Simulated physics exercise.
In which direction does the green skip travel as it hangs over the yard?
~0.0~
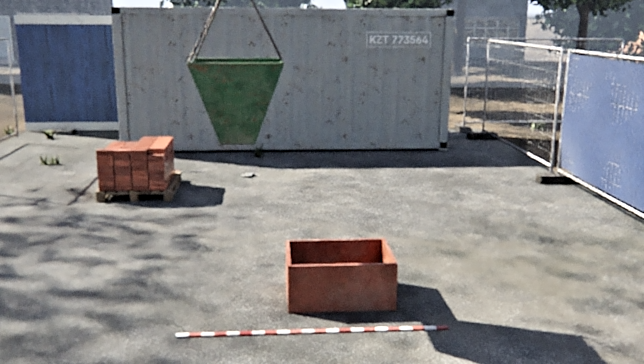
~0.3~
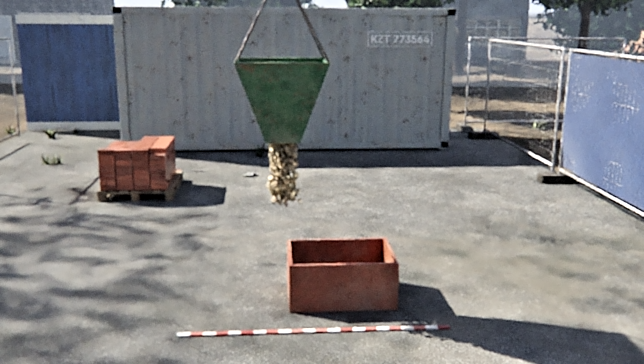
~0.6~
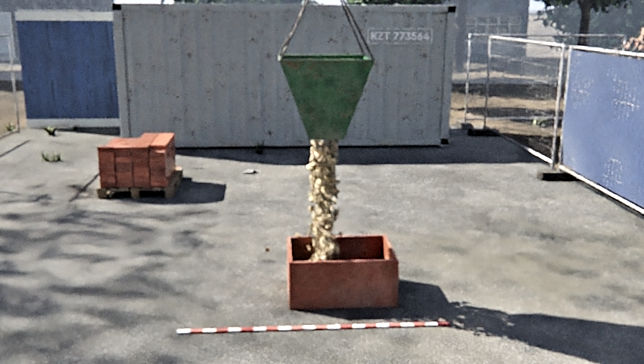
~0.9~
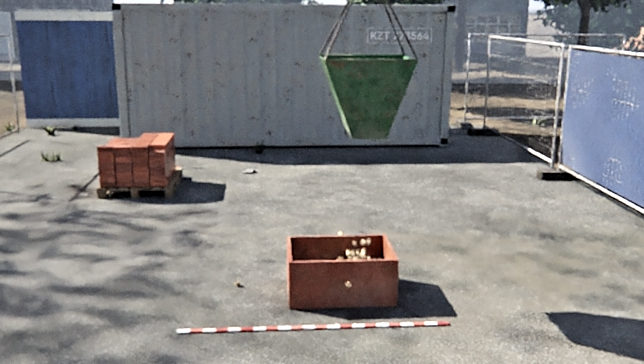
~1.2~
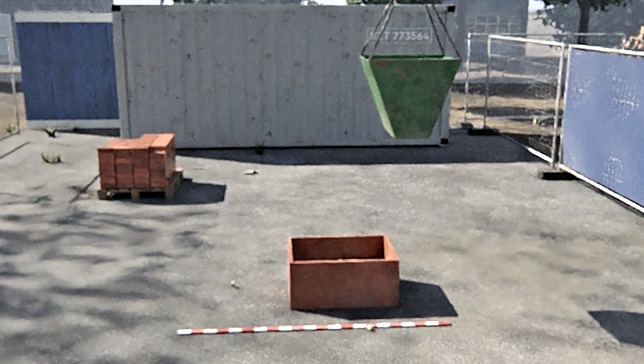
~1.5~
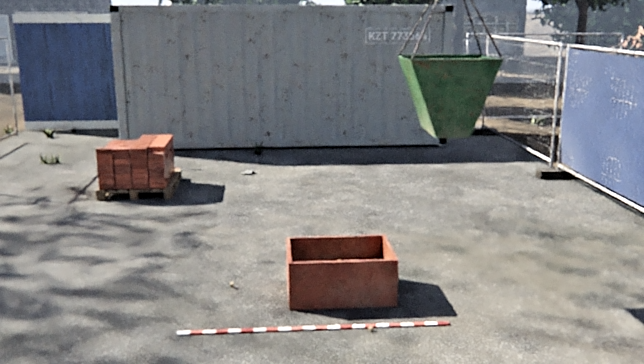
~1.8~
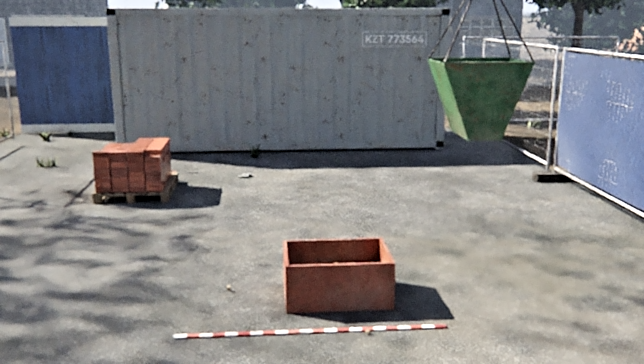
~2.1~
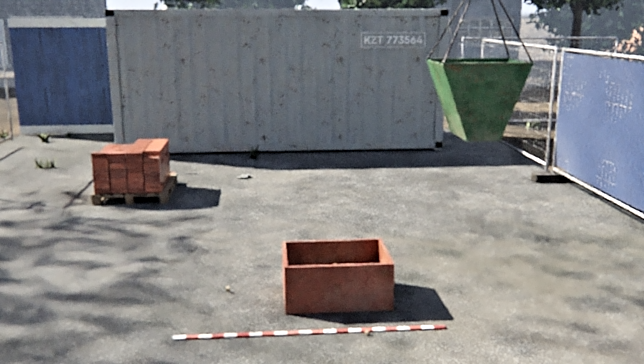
The green skip travels to the right, passing in front of the grey container toward the fence.
